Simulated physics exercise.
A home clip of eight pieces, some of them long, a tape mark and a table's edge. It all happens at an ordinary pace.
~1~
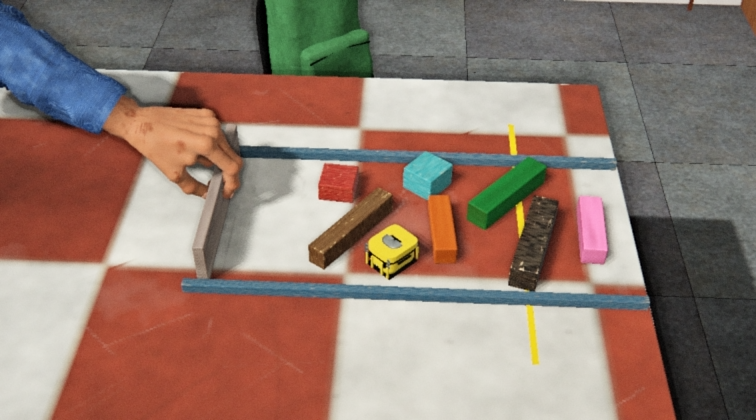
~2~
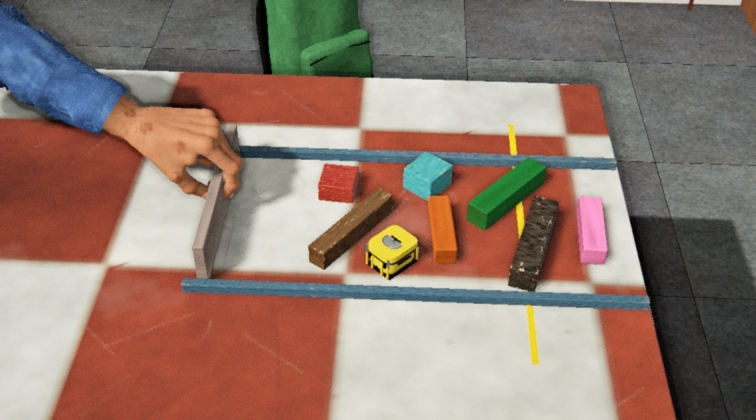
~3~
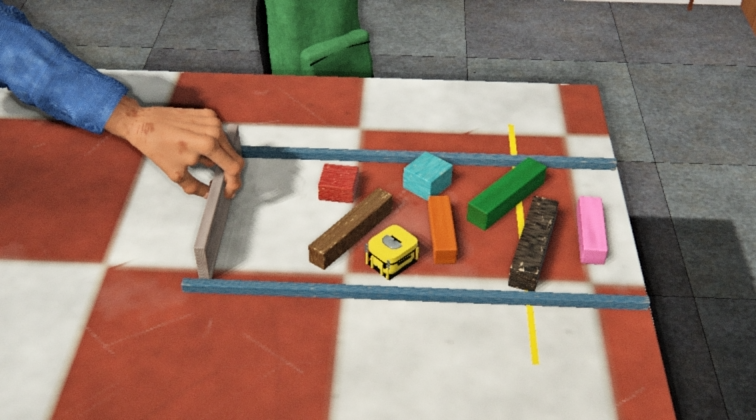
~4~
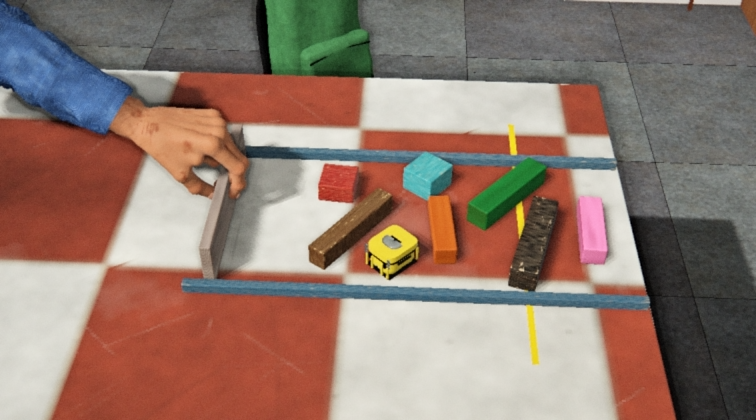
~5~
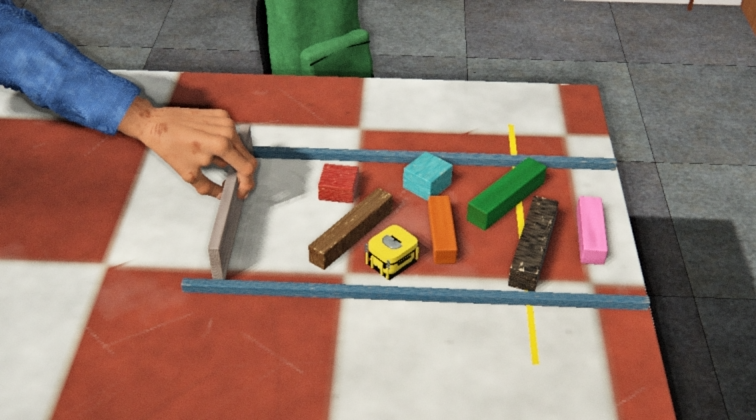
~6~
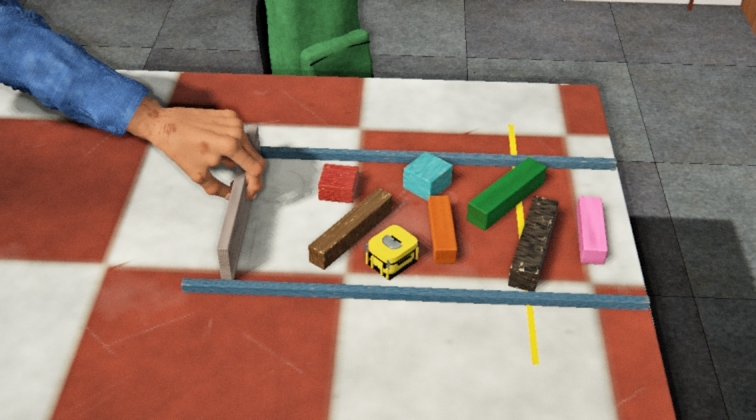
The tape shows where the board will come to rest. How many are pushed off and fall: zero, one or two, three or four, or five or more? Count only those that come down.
The number that fall off is one or two.
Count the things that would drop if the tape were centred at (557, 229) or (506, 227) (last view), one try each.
Try by try, 3 and 1.
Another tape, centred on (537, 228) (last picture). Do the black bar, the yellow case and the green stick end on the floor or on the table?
The black bar falls; the yellow case survives; the green stick is kept.
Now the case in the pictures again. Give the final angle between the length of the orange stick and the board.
About 15°.
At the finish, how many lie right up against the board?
2 of them.
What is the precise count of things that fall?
In all, 1 of them.
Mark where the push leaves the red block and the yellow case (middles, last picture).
About (536, 189), and the other about (567, 271).
A little later, none off yet; pink stick at rest near (592, 229); black bar at rest near (534, 242); green stick at rest near (507, 193).
When it is over, the number that fall off is one or two; down, pink stick.
